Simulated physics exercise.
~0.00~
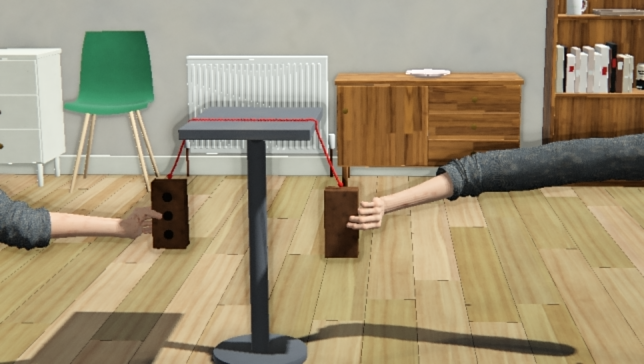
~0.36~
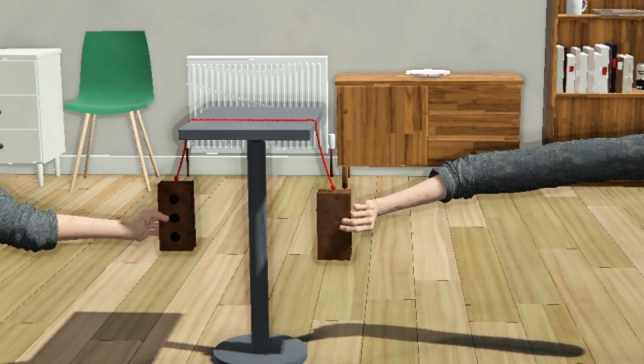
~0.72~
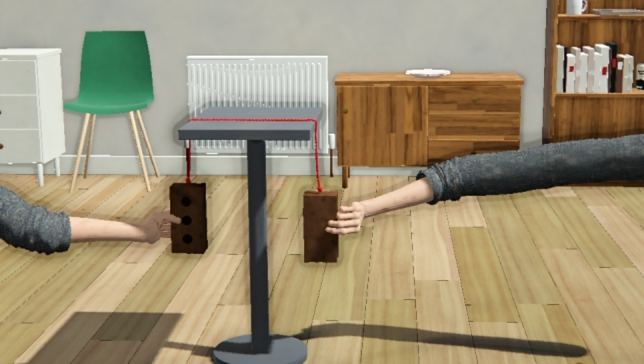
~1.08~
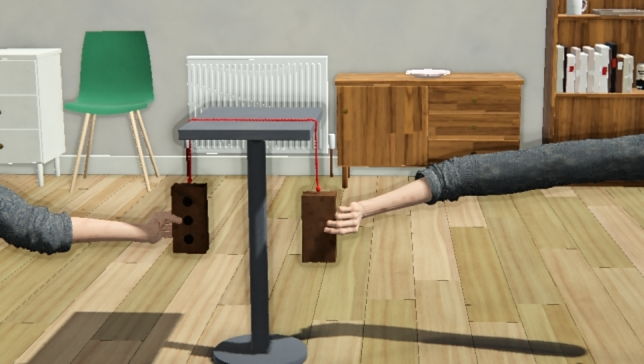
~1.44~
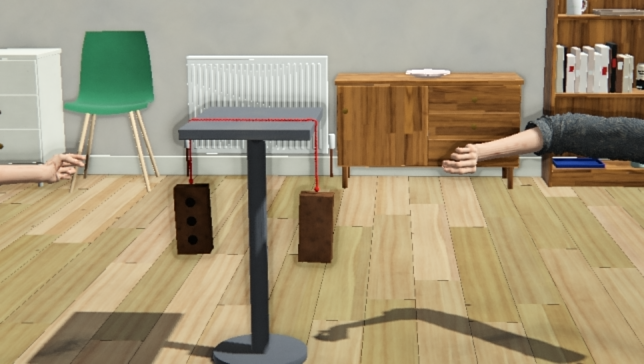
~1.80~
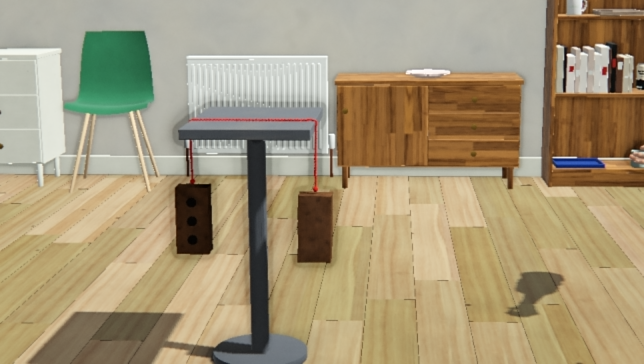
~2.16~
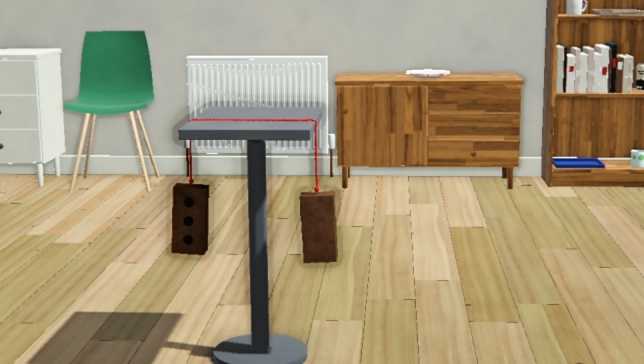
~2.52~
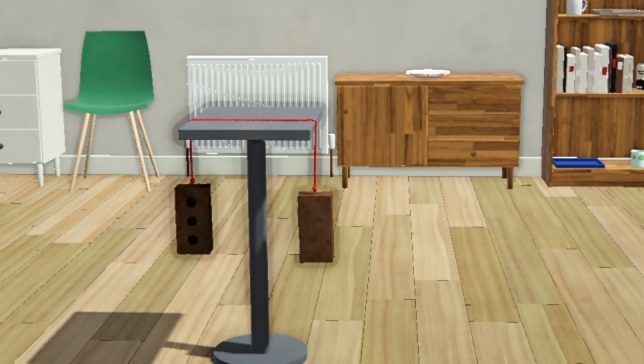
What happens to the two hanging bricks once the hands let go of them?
They stay balanced on the red string, with neither brick dropping or rising, and only sway a little.
Two brown bricks, tied to the ends of a red string draped over a small grey table, were moved inward by two hands until they hung straight. The hands let go and withdrew, and the bricks stayed hanging at about the same heights, swaying slightly.
